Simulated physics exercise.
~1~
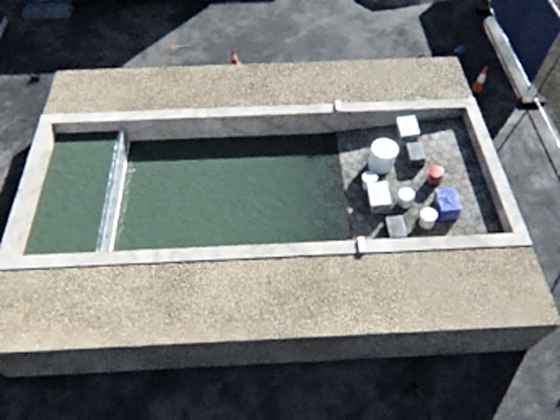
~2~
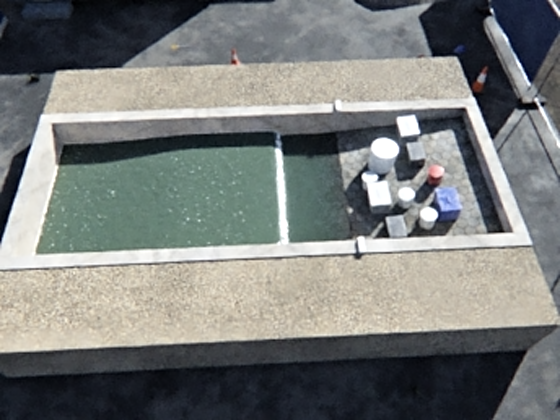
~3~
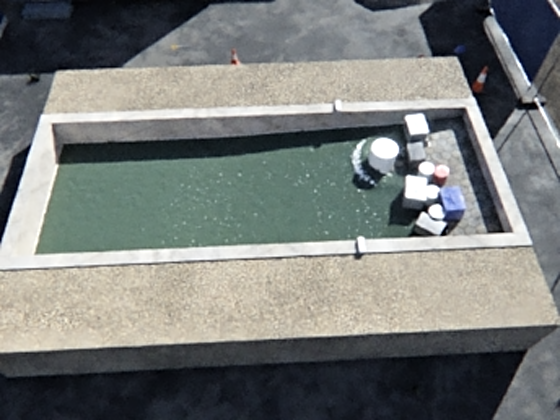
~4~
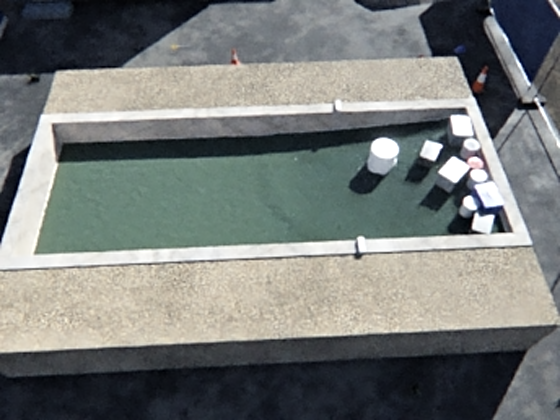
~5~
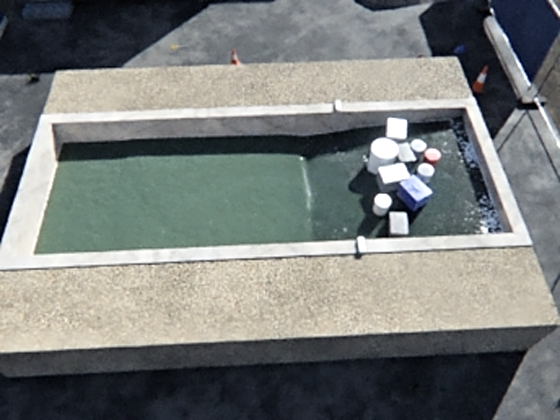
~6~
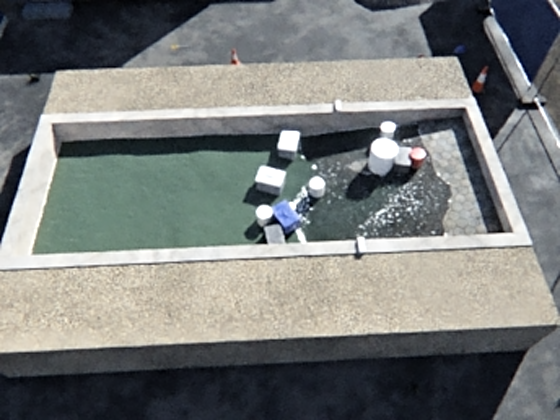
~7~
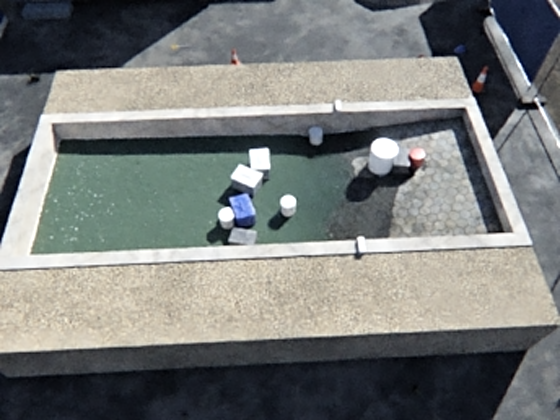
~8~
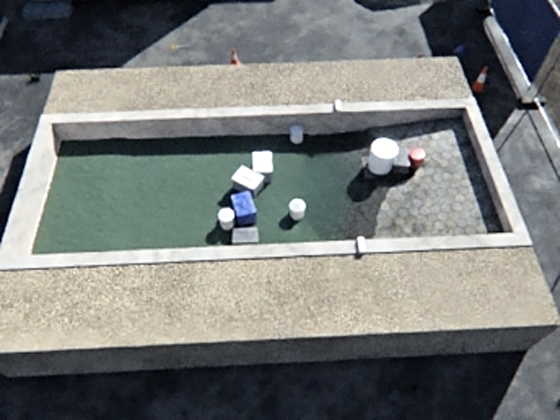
The clip shows a surge of green water crossing a walled basin and sweeping a cluster of pails and boxes up its paved ramp, then drawing back. Most end up floating toward the left, including the blue chest, while the red pail rests on the ramp beside a large white drum.
